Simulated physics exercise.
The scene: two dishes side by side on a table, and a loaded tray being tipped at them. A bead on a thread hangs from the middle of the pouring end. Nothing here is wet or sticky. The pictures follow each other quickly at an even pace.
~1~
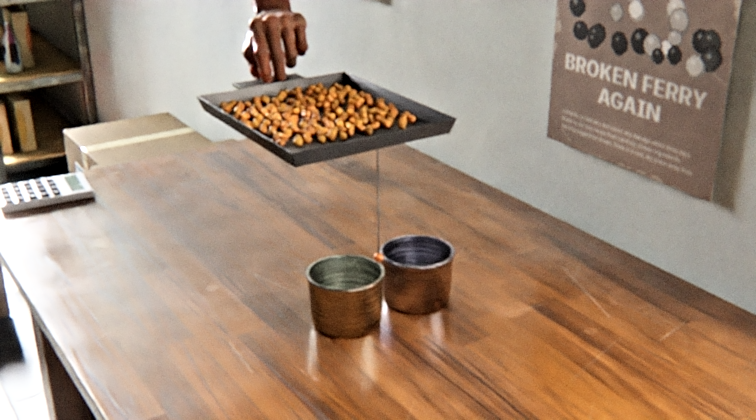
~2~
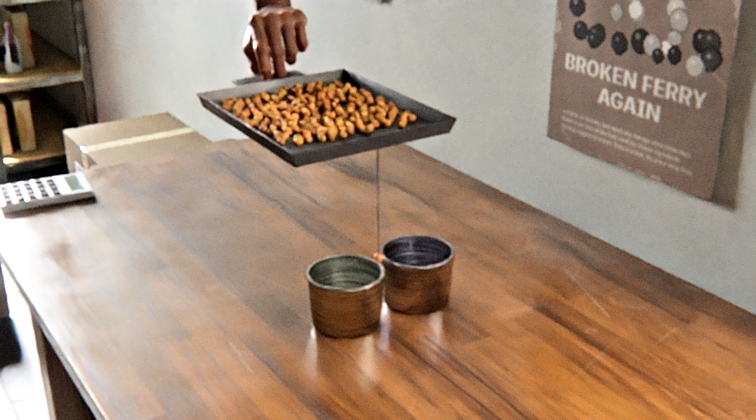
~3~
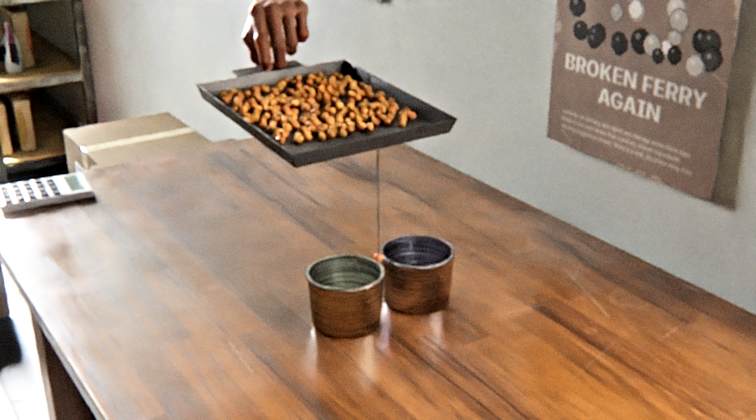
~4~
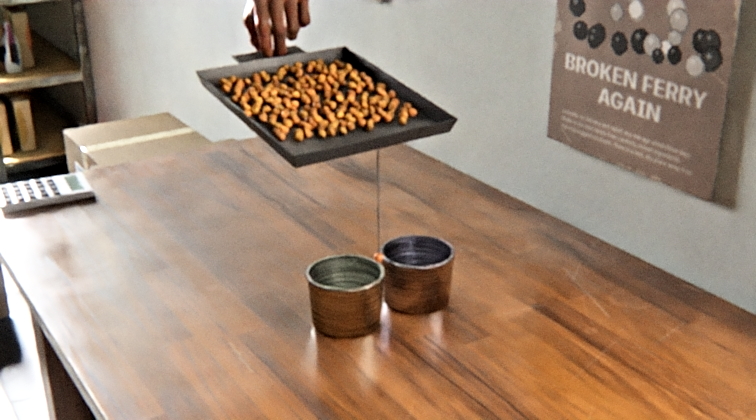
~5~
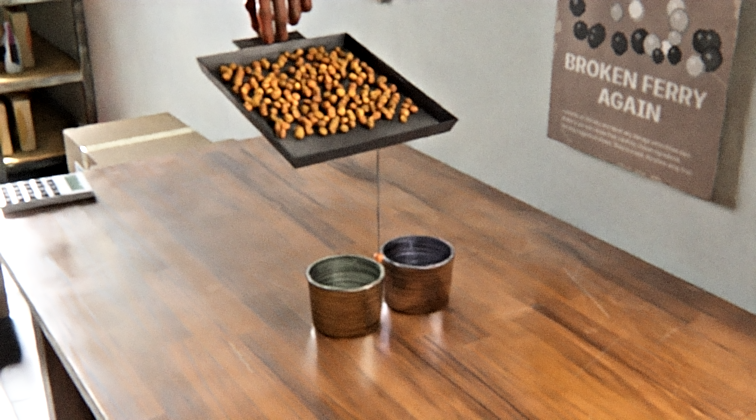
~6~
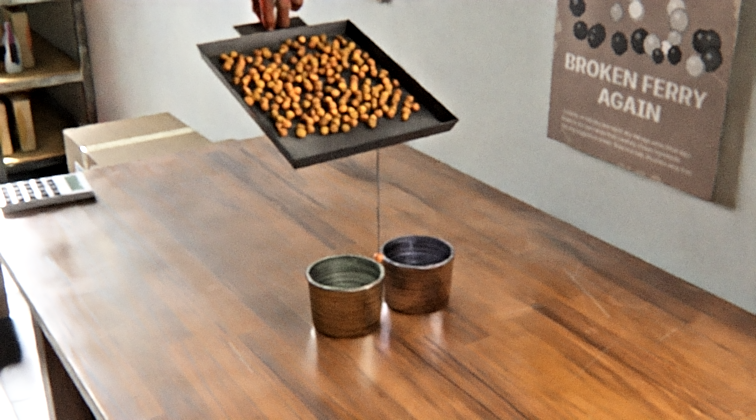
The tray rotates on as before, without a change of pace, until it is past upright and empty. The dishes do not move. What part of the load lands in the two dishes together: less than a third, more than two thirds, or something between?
Together they catch less than a third.
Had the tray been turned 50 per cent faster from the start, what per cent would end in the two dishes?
Some 0 per cent.
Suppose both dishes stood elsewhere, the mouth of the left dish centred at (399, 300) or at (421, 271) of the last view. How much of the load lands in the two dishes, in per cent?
About 50 and 20 per cent.
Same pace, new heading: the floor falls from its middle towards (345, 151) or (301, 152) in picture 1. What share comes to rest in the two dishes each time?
About 0 and 10 per cent.
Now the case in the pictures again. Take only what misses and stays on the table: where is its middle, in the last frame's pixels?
At about (395, 360).
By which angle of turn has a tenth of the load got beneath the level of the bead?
At about 75°.
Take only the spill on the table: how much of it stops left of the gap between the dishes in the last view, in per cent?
Roughly 40 in a hundred.
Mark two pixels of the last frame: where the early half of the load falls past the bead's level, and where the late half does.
First near (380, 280), later near (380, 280).
Soon after the last picture, tray tipped steeply; nearly all on the tray; a stray few outside both; a small part in the air.
A little later, tray tipped past a quarter turn; a small part on the tray; about half outside both; about a third in the air.
Later still, tray tipped past a quarter turn; all outside both.
At rest, tray tipped past a quarter turn; none in the left dish; none in the right dish; all outside both.
